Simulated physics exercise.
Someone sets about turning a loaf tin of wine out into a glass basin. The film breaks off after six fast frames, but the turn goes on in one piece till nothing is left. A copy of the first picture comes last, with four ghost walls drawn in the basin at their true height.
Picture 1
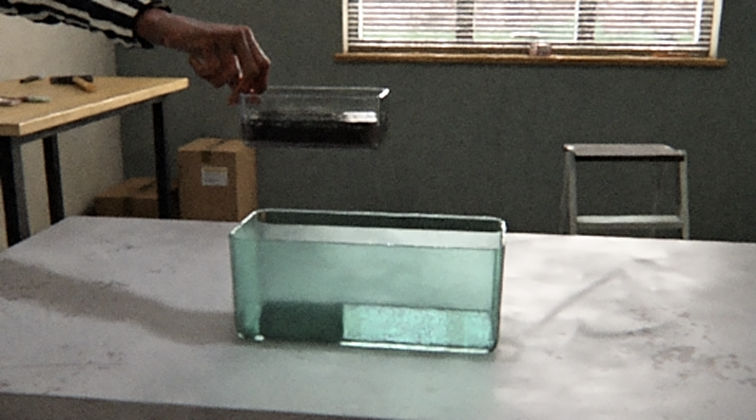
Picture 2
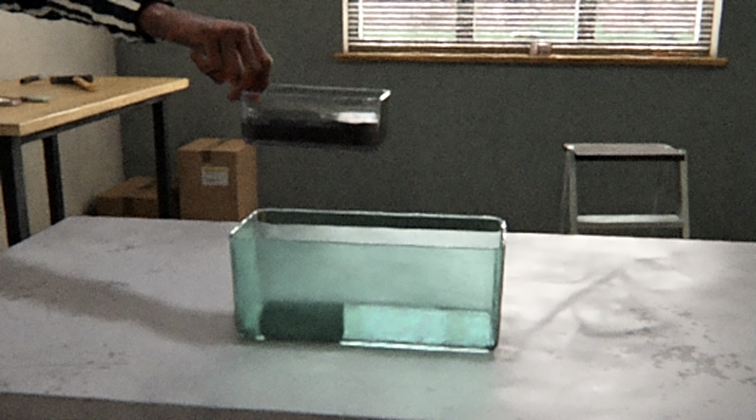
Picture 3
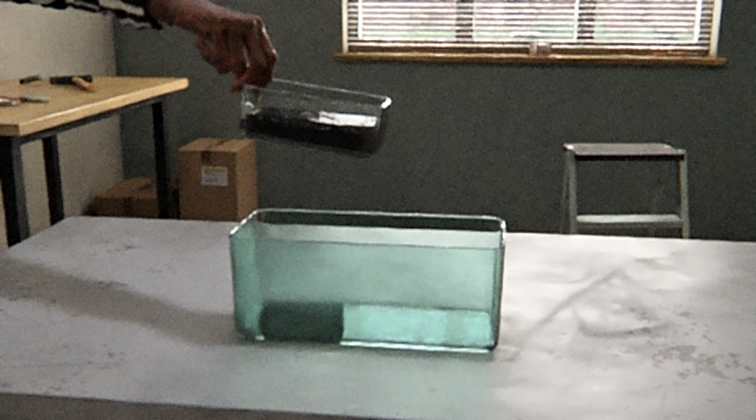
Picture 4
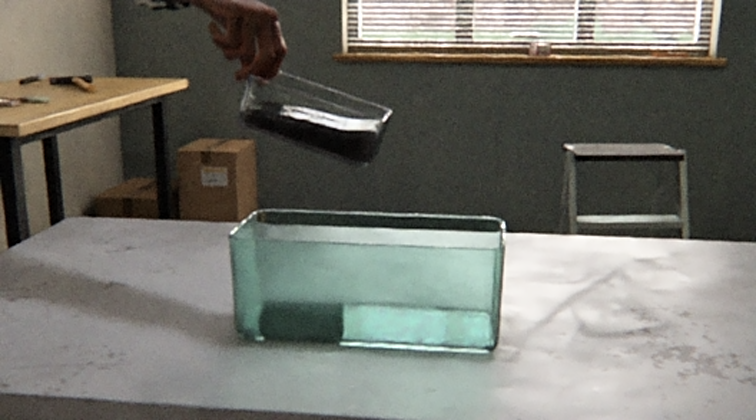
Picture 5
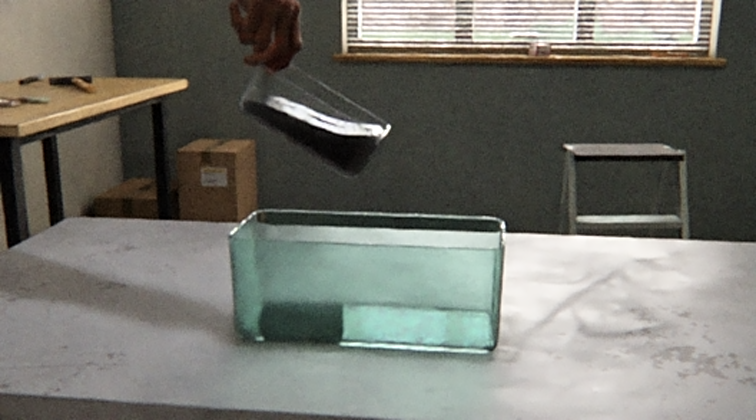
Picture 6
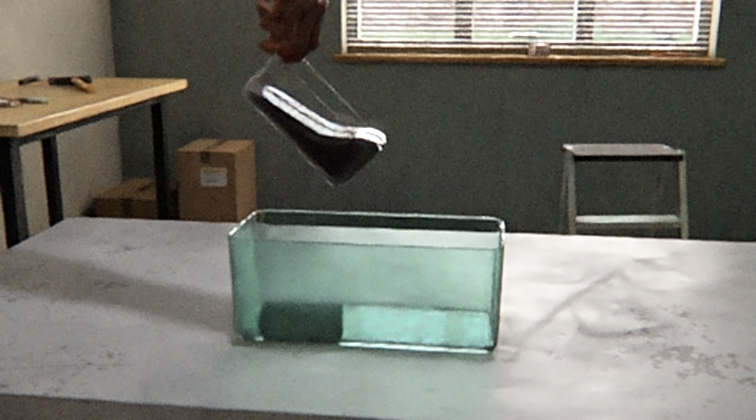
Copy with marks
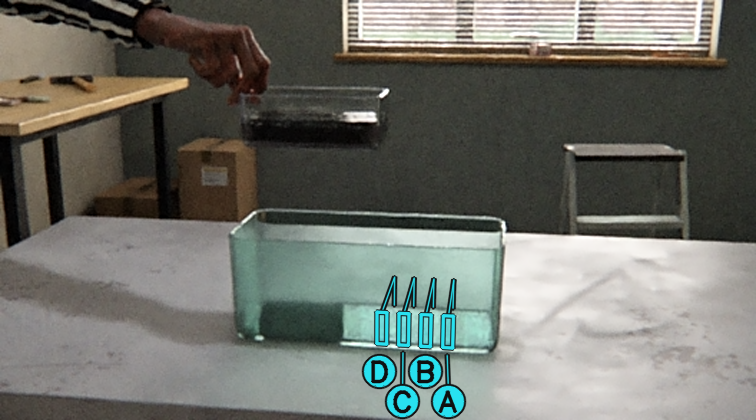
A hand tilts a clear container of dark liquid steeply rightward above a glass basin.
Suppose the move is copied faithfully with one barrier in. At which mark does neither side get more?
Place C.
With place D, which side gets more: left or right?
The right one.
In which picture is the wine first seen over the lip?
Picture 6.
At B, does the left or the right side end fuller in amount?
More ends on the left.
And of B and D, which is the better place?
It is D.
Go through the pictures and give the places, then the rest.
Upright, lip at (382, 93); basin from (236, 335) to (498, 350); nothing has left yet.
Tipped about 2°, lip at (383, 95); nothing has left yet.
Tipped about 8°, lip at (385, 102); nothing has left yet.
Tipped about 18°, lip at (386, 115); nothing has left yet.
Tipped about 30°, lip at (385, 131); nothing has left yet.
Tipped about 45°, lip at (379, 148); wine is over the lip, down to (379, 148).
On the marked copy, A at (447, 355); B at (425, 353); C at (402, 352); D at (381, 351).
With A, about 76 % ends left of the wall and 11 % right of it; 13 % is lost outside.
With B, about 88 % ends left of the wall and 5 % right of it; 7 % is lost outside.
With C, about 54 % ends left of the wall and 44 % right of it; 3 % is lost outside.
With D, about 33 % ends left of the wall and 65 % right of it.
